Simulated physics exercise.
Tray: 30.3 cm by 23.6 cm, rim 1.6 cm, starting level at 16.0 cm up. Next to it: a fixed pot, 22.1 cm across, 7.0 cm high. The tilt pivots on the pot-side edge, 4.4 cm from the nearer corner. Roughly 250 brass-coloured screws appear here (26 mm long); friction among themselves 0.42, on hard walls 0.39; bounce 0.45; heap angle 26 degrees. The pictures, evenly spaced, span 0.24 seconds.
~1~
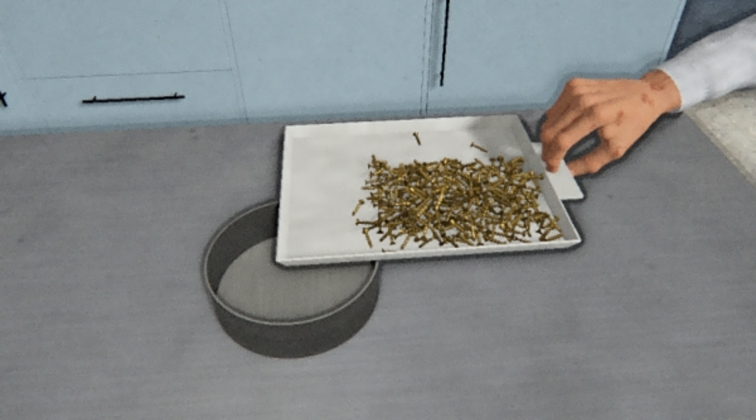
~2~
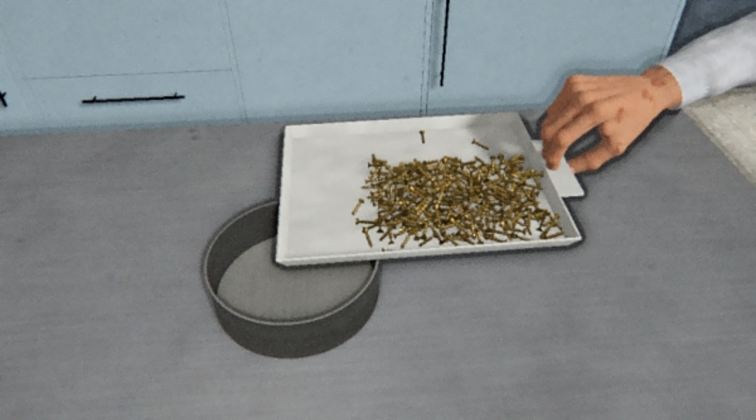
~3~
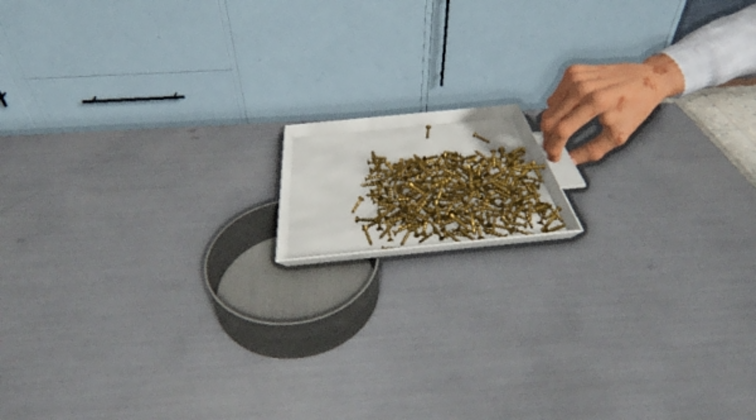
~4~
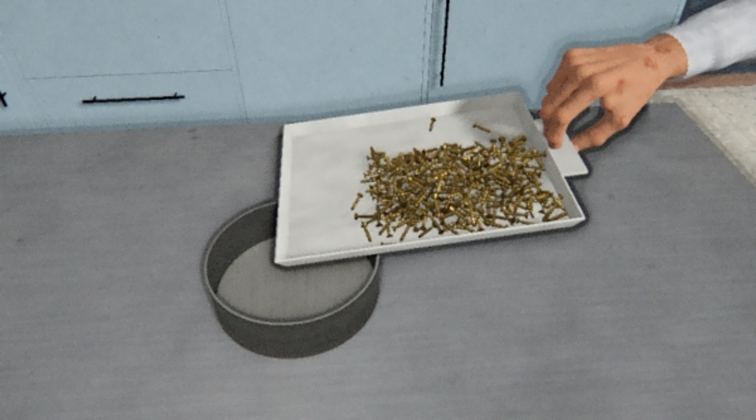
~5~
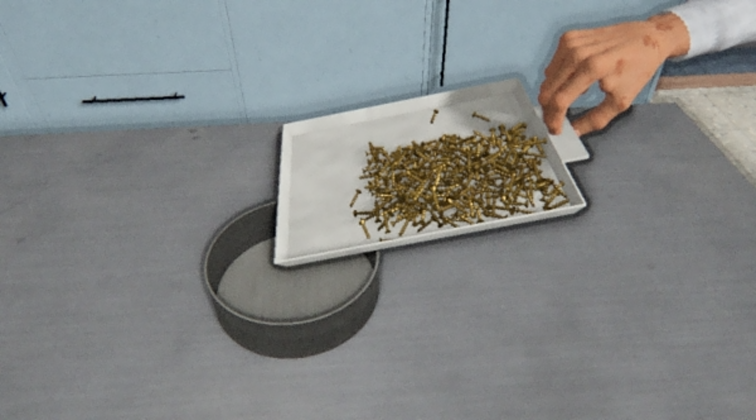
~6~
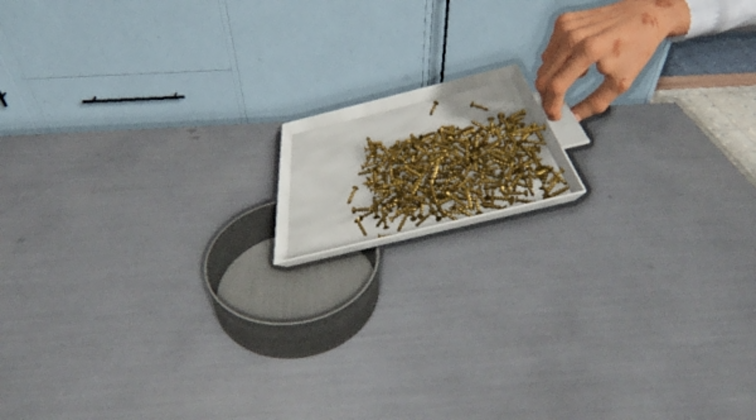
The footage shows a hand gripping the right-hand end of a white tray holding a heap of small brass-coloured screws, then gradually raising that end while the left end stays low above a round grey pot on a grey surface.
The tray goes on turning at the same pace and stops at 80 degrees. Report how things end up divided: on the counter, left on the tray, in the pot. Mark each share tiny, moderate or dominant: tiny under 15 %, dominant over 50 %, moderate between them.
Counter: Moderate, left on the tray: Tiny, pot: Dominant.
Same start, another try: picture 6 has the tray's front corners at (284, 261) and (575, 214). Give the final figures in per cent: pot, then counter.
Pot 10 % / counter 90 %.
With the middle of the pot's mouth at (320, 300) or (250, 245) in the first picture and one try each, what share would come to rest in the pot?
About 30 and 65 per cent.
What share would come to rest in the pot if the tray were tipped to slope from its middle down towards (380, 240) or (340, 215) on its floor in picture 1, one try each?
Some 10 and 25 per cent.
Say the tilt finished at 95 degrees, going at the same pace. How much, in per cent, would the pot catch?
It would be near 60 per cent.
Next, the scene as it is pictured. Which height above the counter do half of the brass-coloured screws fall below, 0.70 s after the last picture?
I'd say near 8 cm.
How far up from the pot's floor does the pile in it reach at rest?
Top level: Approx. 2.5 cm.
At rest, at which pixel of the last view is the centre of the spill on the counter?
The middle of the spill sits at roughly (169, 369).
Then, 0.42 s after the last picture, tilt 46 degrees; the tray holds 100 %, the pot 0 %.
Then, 0.70 s after the last picture, tilt 67 degrees; the tray holds 15 %, the pot 30 %.
Then, 1.08 s after the last picture, tilt 80 degrees; the tray holds 0 %, the pot 60 %.
In the end, counter 40 %, tray 0 %, pot 60 %.
